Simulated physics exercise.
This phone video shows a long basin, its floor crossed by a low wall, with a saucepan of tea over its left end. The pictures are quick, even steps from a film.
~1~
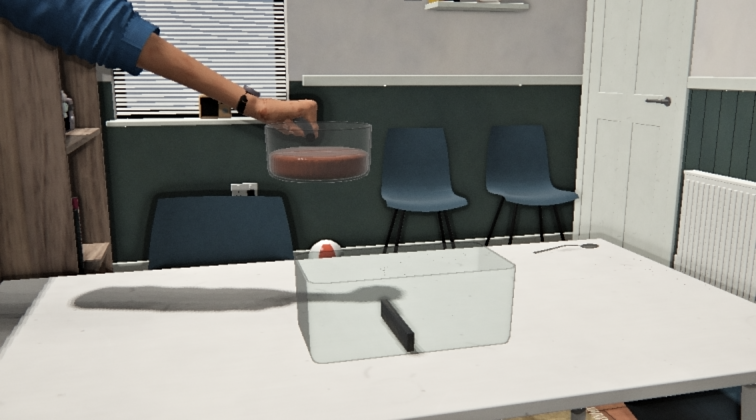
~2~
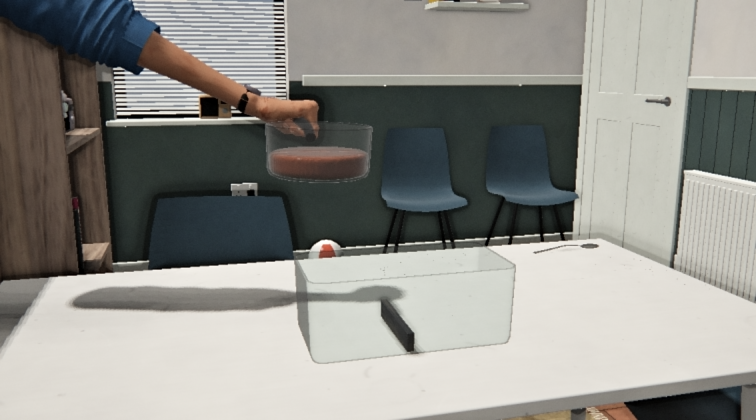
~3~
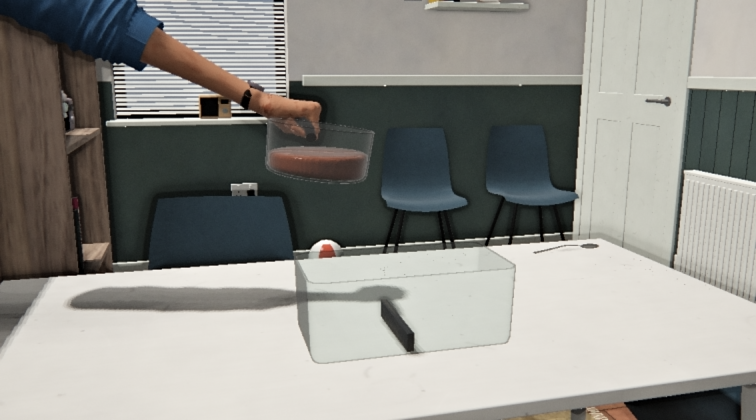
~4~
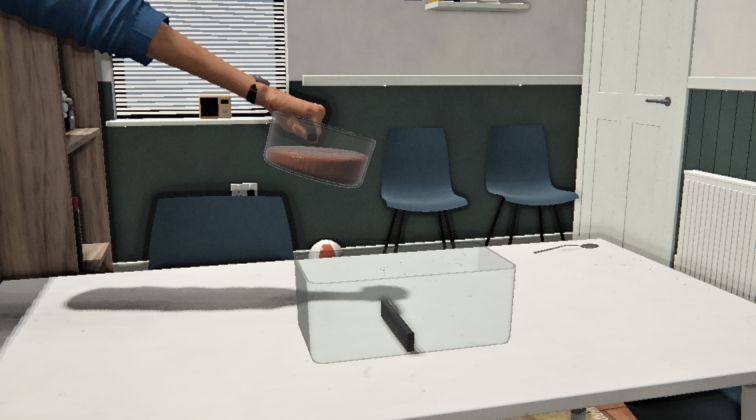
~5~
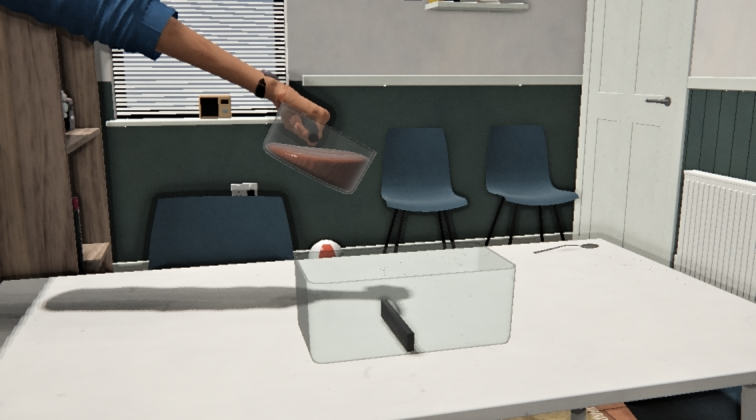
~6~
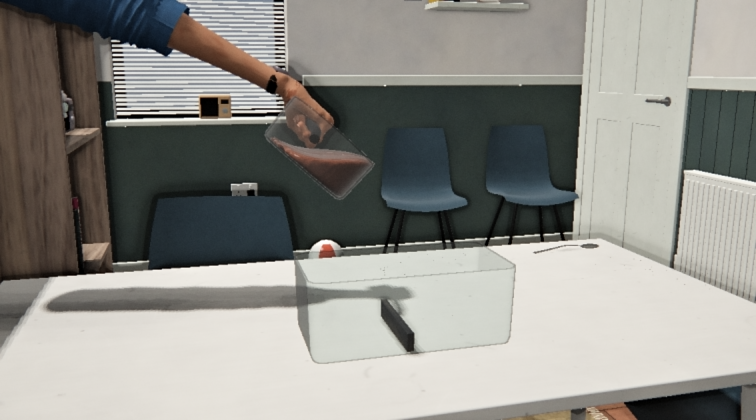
A hand held a clear container of reddish-brown tea above the left end of a long see-through basin with a low dark wall inside, then tilted it steeply down to the right.
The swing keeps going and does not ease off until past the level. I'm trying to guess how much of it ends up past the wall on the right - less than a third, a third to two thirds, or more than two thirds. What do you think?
I'd say a third to two thirds.
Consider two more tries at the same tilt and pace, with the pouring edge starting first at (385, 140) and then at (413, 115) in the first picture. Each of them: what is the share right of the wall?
About 60 per cent, then about 80 per cent.
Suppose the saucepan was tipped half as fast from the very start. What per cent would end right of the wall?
I'd estimate some 60 percent.
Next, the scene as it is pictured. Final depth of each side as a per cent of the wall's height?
Roughly 40 percent left, 30 percent right.
A moment on, the saucepan is tipped right over and 22 per cent is still to pour, 6 is left of the wall and 20 right of it.
Next, the saucepan is tipped right over and 6 per cent is still to pour, 41 is left of the wall and 44 right of it.
Then the saucepan is tipped right over and 0 per cent is still to pour, 51 is left of the wall and 45 right of it.
Later the saucepan is tipped right over and 0 per cent is still to pour, 52 is left of the wall and 46 right of it.
At rest 52 per cent lies left of the wall, 46 right of it and 2 outside.
